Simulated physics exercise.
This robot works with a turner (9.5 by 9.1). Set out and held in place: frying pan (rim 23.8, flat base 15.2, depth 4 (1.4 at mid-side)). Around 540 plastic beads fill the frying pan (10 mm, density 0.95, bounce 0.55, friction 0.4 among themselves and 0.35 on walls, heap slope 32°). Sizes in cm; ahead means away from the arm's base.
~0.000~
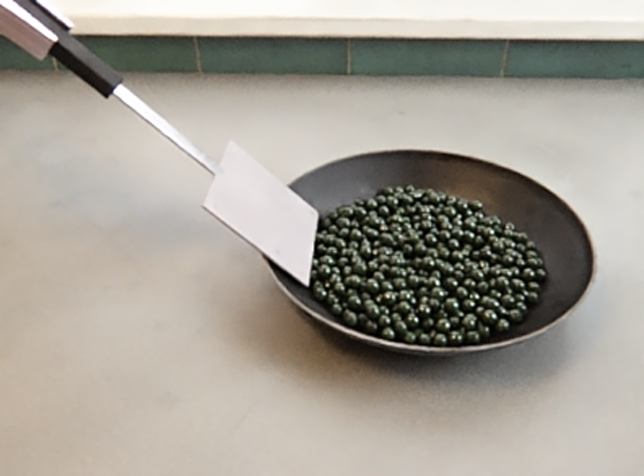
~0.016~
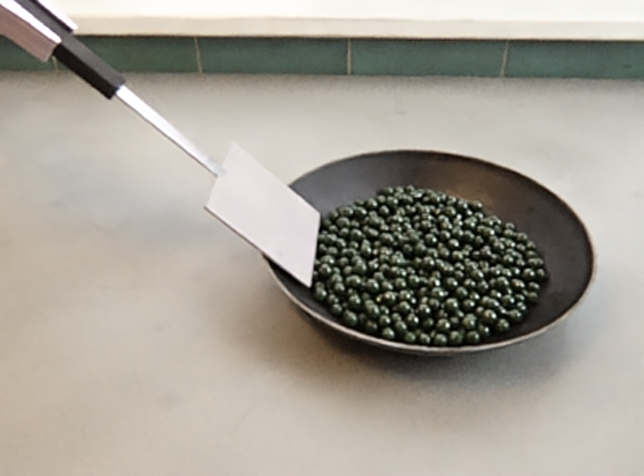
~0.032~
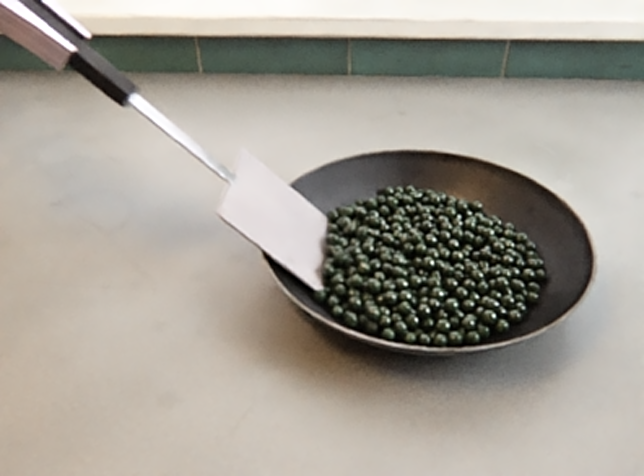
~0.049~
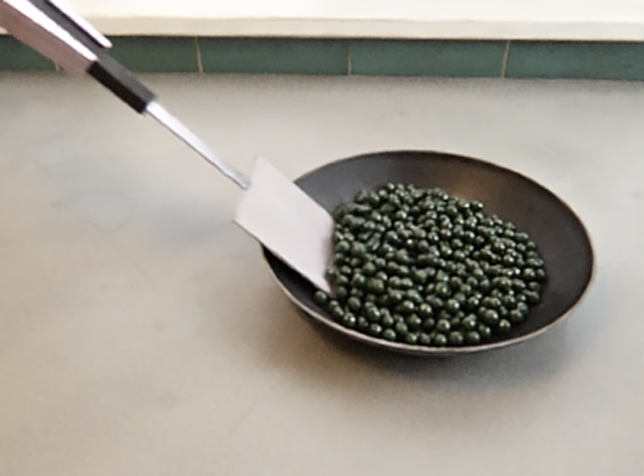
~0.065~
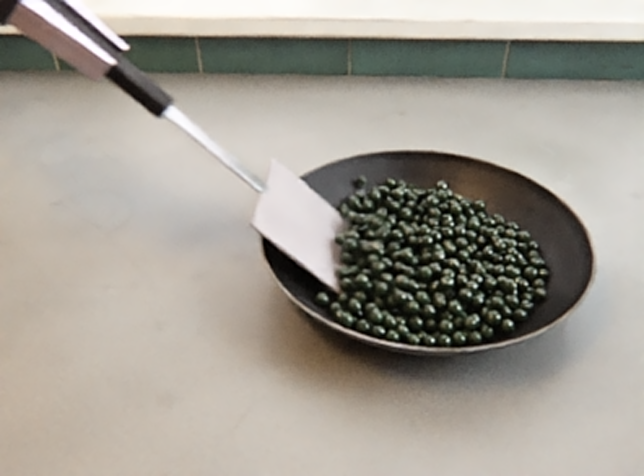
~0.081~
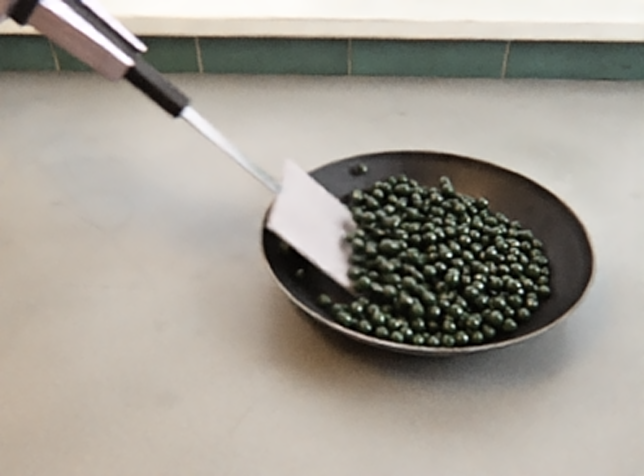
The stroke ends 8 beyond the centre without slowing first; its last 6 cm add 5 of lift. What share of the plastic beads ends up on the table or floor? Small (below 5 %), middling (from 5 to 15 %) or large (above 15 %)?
On the table or floor the share is large, above 15 %.
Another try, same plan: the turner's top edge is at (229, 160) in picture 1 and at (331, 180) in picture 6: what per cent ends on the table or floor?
About 35 per cent.
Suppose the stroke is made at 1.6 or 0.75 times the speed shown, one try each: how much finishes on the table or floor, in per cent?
About 30 and 10 per cent.
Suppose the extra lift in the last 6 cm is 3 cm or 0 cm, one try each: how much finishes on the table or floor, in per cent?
About 25 and 30 per cent.
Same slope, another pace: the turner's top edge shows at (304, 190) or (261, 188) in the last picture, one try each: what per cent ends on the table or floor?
Some 25 and 10 per cent.
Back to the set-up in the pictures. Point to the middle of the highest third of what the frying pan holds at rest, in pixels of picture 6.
At about (513, 252).
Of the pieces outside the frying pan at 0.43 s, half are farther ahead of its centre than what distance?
About 22 cm.
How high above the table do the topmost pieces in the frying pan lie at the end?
About 4.5 cm.
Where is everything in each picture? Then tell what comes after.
The first frame shows turner top edge at (217, 170), sloping 45°; upper third of the load around (424, 250), from x 310 to 540, top at y 190; 536 in the frying pan.
The second frame shows turner top edge at (219, 172), sloping 45°; upper third of the load around (424, 249), from x 310 to 540, top at y 190.
The third frame shows turner top edge at (230, 178), sloping 45°; upper third of the load around (417, 249), from x 315 to 540, top at y 190.
The fourth frame shows turner top edge at (246, 185), sloping 45°; upper third of the load around (409, 247), from x 315 to 540, top at y 190.
The fifth frame shows turner top edge at (262, 188), sloping 45°; upper third of the load around (412, 246), from x 295 to 540, top at y 180.
The sixth frame shows turner top edge at (278, 189), sloping 45°; upper third of the load around (413, 245), from x 280 to 545, top at y 170; 536 in the frying pan.
By 0.14 s, sloping 45°, highest piece 7 above the table; 534 in the frying pan, 2 on the blade or in flight.
By 0.20 s, sloping 45°, highest piece 7 above the table; 533 in the frying pan, 1 on the table or floor, 2 on the blade or in flight.
By 0.43 s, sloping 45°, highest piece 5 above the table; 427 in the frying pan, 104 on the table or floor, 5 on the blade or in flight.
By 1.48 s, sloping 45°, highest piece 4 above the table; 427 in the frying pan, 109 on the table or floor.
Final count, 427 in the frying pan, 109 on the table or floor. That is 20 % on the table or floor.
